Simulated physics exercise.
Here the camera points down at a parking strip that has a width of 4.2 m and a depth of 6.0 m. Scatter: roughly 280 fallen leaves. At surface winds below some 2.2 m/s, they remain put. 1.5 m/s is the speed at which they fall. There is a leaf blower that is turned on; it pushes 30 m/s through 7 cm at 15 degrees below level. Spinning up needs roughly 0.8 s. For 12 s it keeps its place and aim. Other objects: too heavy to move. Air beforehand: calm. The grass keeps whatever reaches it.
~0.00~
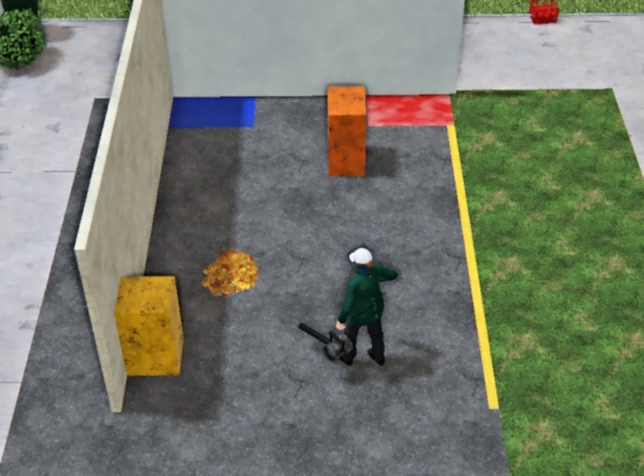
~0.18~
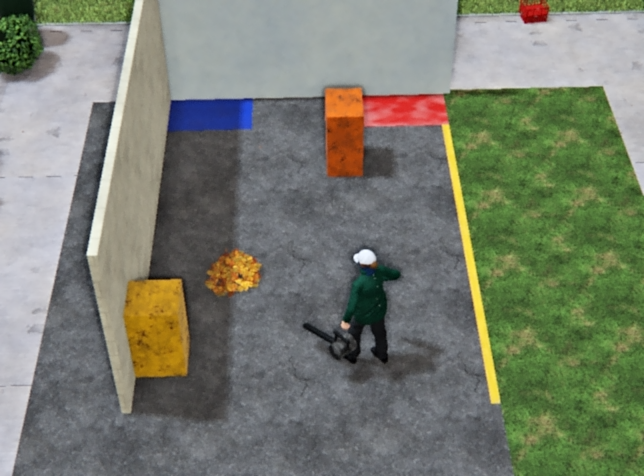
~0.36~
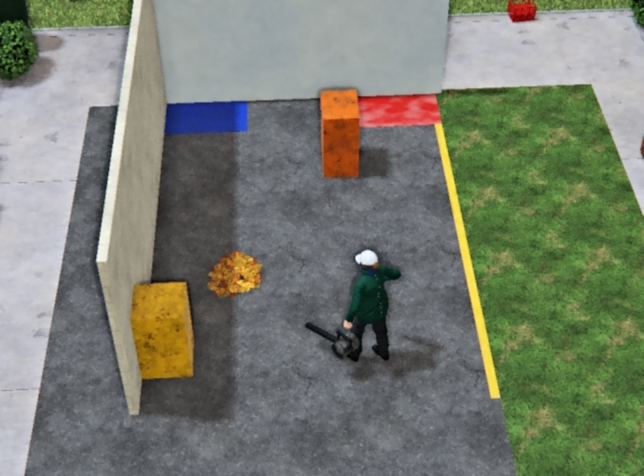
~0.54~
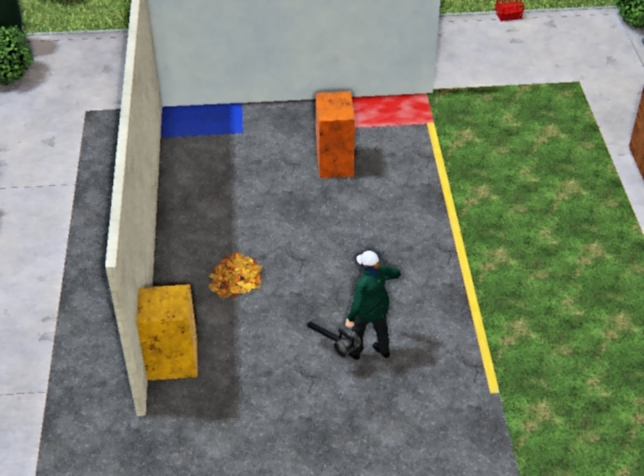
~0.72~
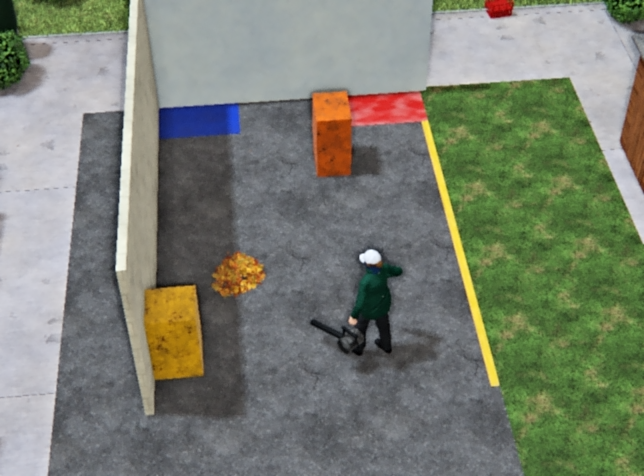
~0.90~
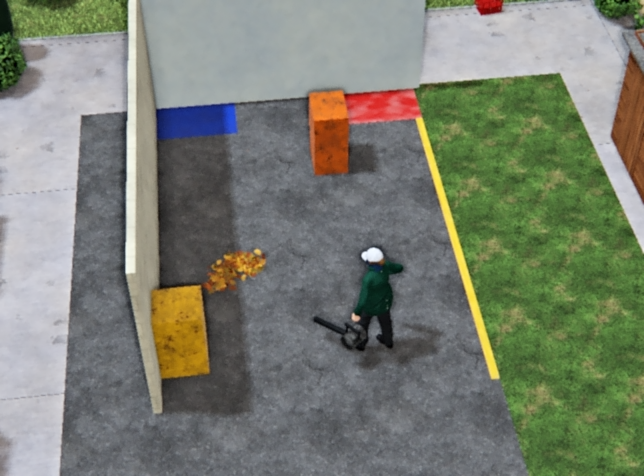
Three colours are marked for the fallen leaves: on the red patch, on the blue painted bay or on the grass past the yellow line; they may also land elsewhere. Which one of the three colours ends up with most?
It is blue that takes the most.
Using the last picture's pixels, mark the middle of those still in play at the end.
I'd put it around (160, 138).
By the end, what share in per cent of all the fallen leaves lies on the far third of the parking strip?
Share at the end: Close to 90 %.
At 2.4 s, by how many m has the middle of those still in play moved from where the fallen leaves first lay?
About 2.0 m.
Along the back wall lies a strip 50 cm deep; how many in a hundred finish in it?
Roughly 20 in a hundred.
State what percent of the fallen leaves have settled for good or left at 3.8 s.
That works out to some 4 %.
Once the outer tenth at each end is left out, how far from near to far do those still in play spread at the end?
1.2 m, roughly.
After 2.4 s, 100 % are on the move or not yet settled, 0 % are on the grass past the yellow line, 0 % on the red patch and 0 % on the blue painted bay; the middle of those still in play is near (162, 200).
After 3.8 s, 96 % are on the move or not yet settled, 0 % are on the grass past the yellow line, 0 % on the red patch and 10 % on the blue painted bay; the middle of those still in play is near (161, 183).
After 6.6 s, 81 % are on the move or not yet settled, 0 % are on the grass past the yellow line, 0 % on the red patch and 25 % on the blue painted bay; the middle of those still in play is near (160, 153).
After 12.0 s, at the end, 0 % are on the grass past the yellow line, 0 % on the red patch and 49 % on the blue painted bay; the middle of those still in play is near (160, 138).
